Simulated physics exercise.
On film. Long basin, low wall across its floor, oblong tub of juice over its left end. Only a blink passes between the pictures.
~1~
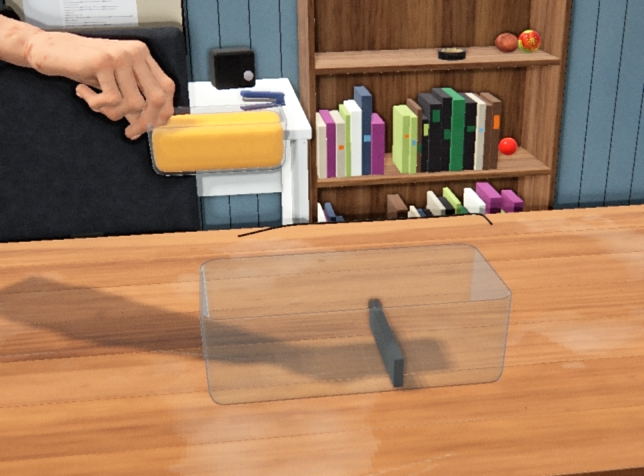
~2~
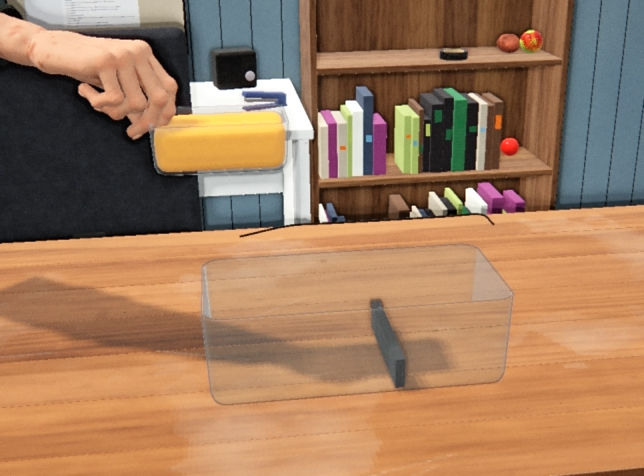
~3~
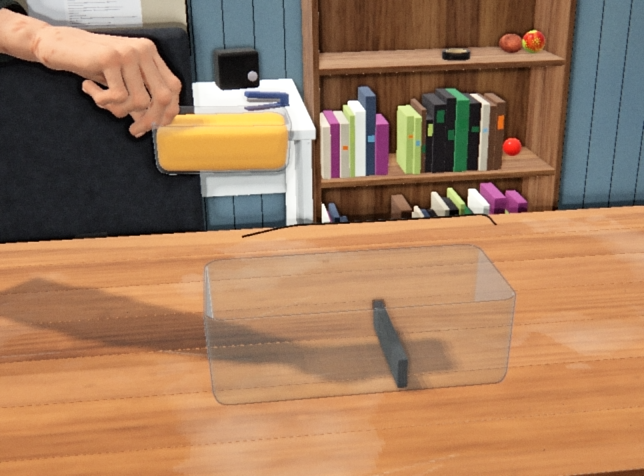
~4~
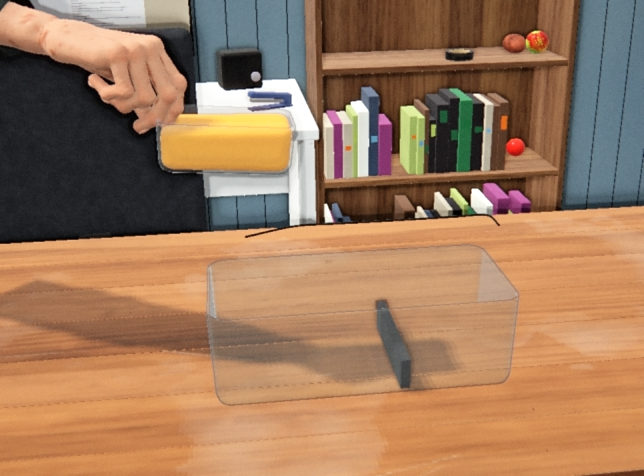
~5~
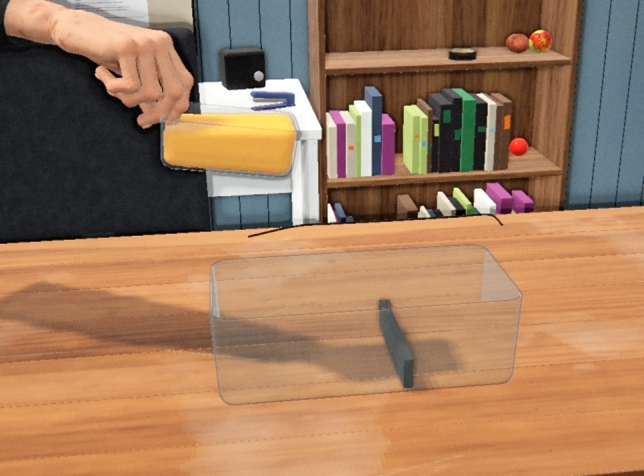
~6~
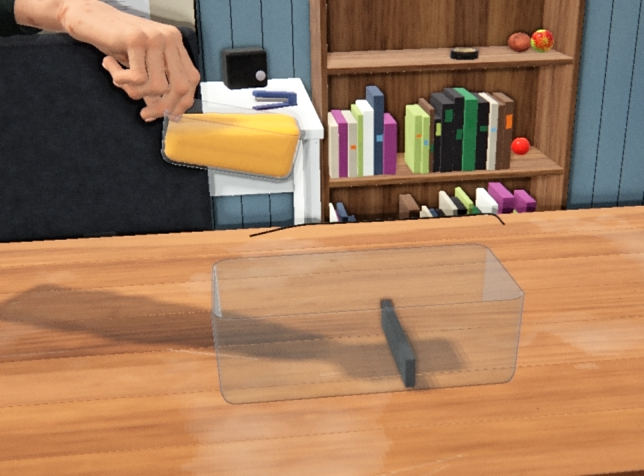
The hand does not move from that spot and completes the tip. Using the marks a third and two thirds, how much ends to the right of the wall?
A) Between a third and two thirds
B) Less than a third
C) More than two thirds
B, less than a third.
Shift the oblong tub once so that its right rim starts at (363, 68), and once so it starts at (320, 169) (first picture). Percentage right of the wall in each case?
Near 75 in a hundred first, near 35 in a hundred second.
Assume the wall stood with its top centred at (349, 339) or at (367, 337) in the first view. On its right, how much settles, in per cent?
First try close to 65 percent, second try close to 35 percent.
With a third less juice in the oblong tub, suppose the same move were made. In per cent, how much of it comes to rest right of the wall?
Estimate: Close to 5 per cent.
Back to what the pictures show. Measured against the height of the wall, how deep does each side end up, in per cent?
Left 40 per cent, right 0.
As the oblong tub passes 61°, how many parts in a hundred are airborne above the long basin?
I'd say some 45 per cent.
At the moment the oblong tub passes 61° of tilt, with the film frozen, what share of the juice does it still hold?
Close to 30 parts in a hundred remain.
A moment on, the oblong tub is tipped part way and 30 per cent is still to pour, 25 is left of the wall and 0 right of it.
Next, the oblong tub is tipped on its side and 7 per cent is still to pour, 82 is left of the wall and 3 right of it.
Then the oblong tub is tipped on its side and 1 per cent is still to pour, 92 is left of the wall and 4 right of it.
Later the oblong tub is tipped on its side and 0 per cent is still to pour, 94 is left of the wall and 4 right of it.
At rest 94 per cent lies left of the wall, 4 right of it and 2 outside.
